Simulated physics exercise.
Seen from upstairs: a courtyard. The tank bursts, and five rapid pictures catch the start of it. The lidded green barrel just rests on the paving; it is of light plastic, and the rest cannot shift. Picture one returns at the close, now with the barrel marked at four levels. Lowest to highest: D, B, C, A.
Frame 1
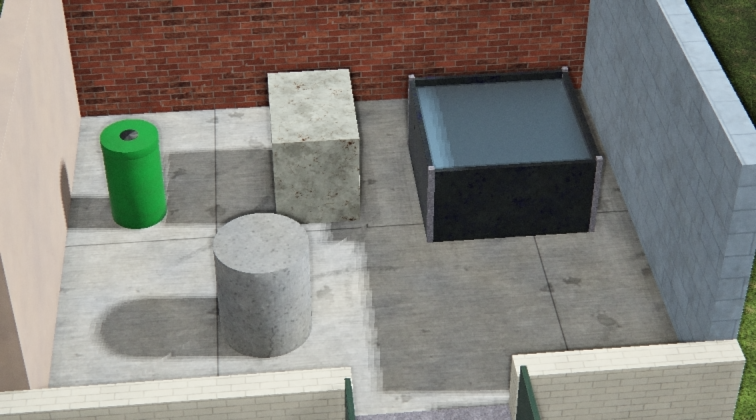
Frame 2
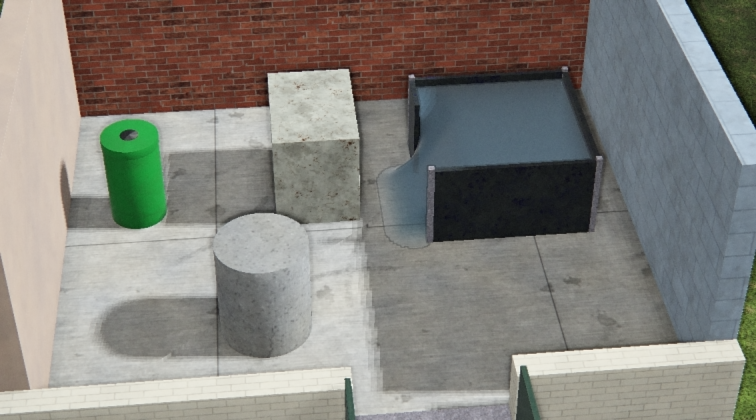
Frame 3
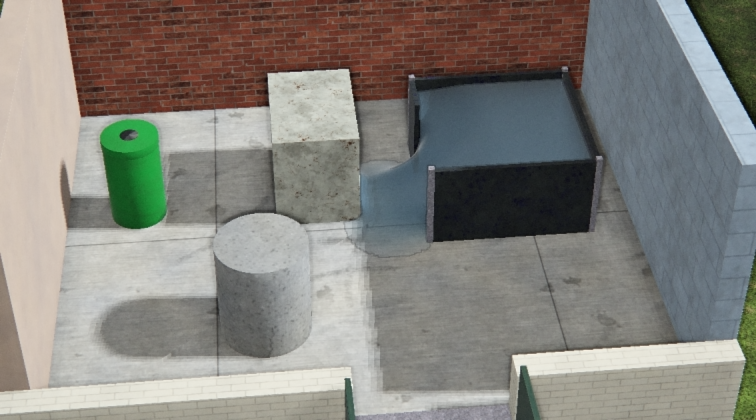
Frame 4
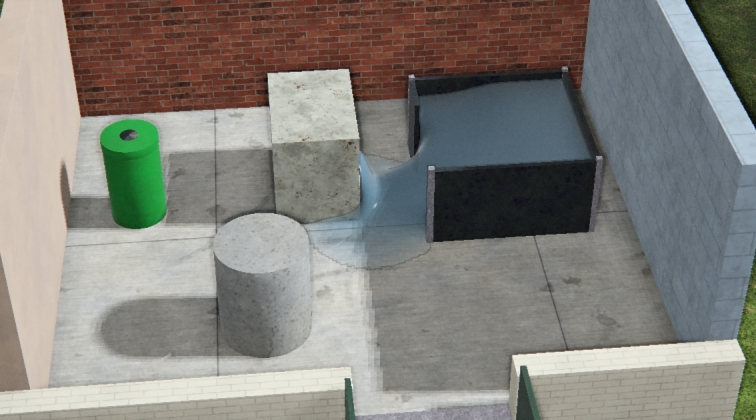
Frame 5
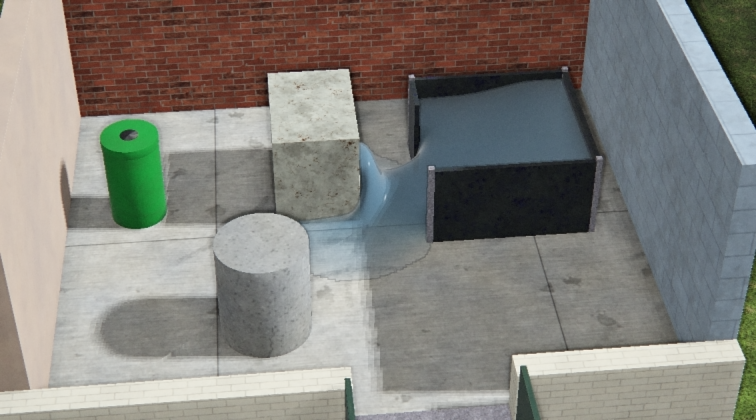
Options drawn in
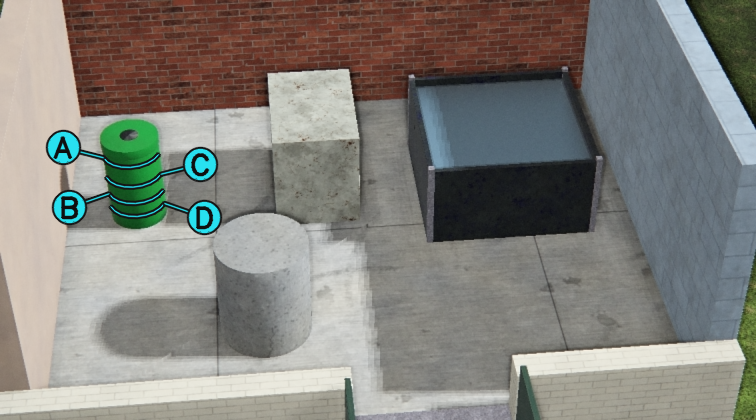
We see a walled yard from above, with a green barrel, a concrete block, a grey cylinder and a full dark tank; water pours from the tank's left side, reaches the block and spreads across the paving near the cylinder.
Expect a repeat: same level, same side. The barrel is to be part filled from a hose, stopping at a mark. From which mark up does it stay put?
D.
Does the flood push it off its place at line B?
No.
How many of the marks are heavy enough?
All of the four.
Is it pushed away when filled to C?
No, not at all.
In cyan, A at (130, 167); B at (135, 203); C at (133, 187); D at (137, 216); from the bottom up D, B, C, A.
With A, it does not move.
With B, it does not move.
With C, it does not move.
With D, it does not move.
